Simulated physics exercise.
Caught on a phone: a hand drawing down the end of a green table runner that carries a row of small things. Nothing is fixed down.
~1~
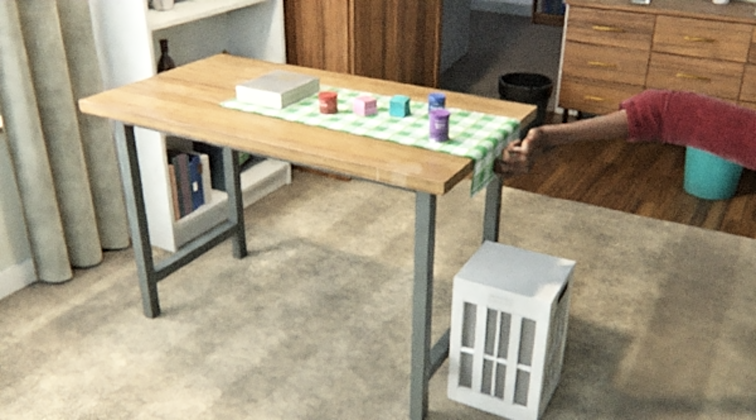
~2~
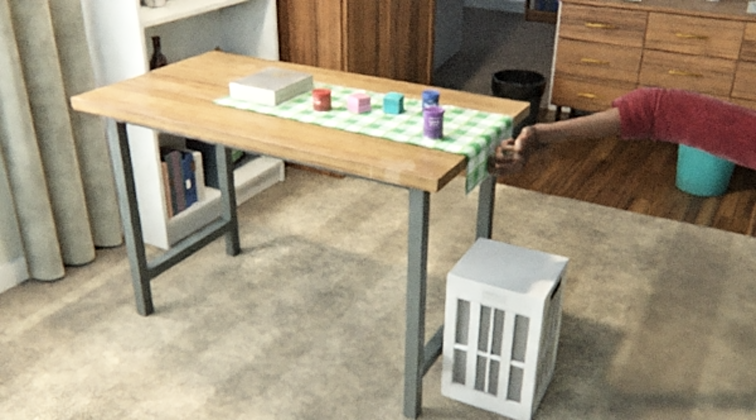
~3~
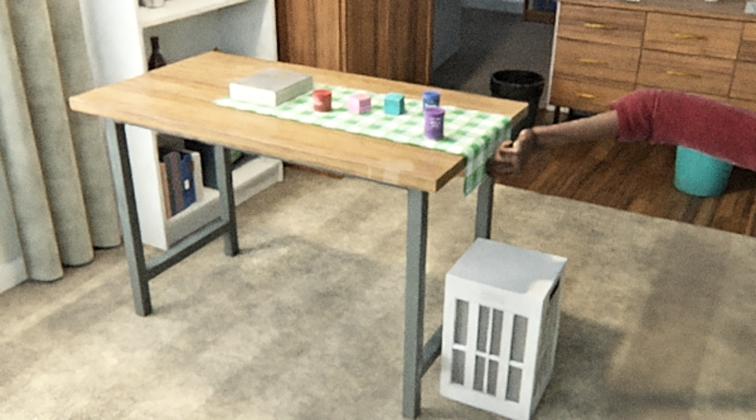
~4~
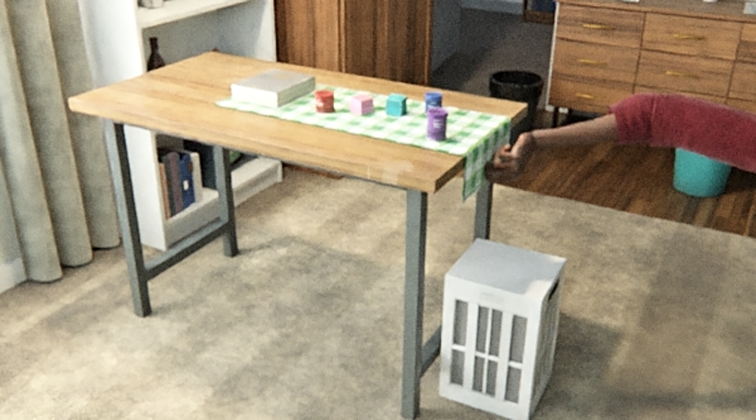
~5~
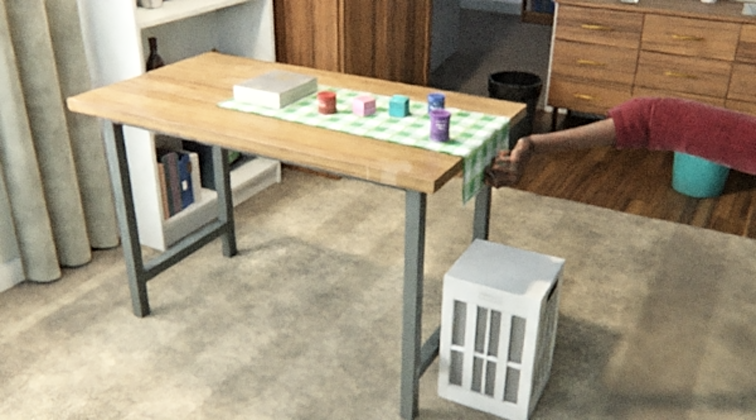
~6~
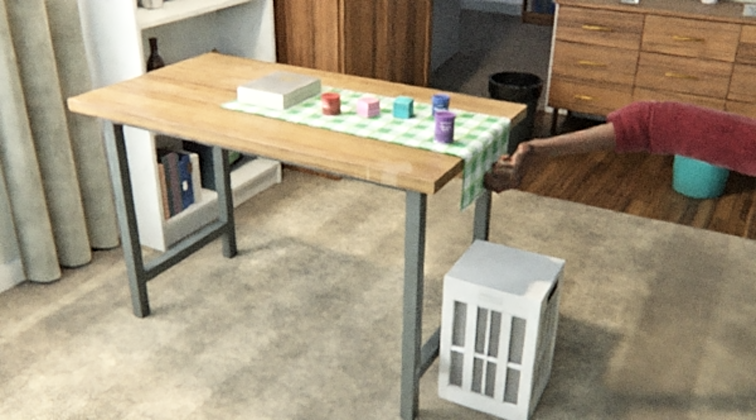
The footage shows a hand at the right drawing down the hanging end of a green checked runner on a wooden table, and the row of small colourful pots and cubes on it shifts slightly to the right.
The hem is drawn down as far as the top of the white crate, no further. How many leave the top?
Over the edge go two.
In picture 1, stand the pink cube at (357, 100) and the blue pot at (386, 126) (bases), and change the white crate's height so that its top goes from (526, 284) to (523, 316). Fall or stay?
The pink cube stays on, the blue pot falls.
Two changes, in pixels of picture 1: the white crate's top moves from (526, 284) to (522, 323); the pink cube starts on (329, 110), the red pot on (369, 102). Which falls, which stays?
The pink cube remains up; the red pot remains up.
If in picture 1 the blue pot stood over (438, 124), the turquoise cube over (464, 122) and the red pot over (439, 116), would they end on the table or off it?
The blue pot falls; the turquoise cube falls; the red pot tumbles off.
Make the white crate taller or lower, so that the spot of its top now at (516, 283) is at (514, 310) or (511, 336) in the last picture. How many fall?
It would be 3 and 4.
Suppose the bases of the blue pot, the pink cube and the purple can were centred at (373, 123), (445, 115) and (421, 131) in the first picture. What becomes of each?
The blue pot remains up; the pink cube comes down; the purple can goes over.
A little later, hem near (484, 220); all still up.
Next, hem near (483, 246); purple can gone.
Later still, hem on the crate; purple can and blue pot gone.
When it is over, hem on the crate; purple can and blue pot gone. The table loses two.
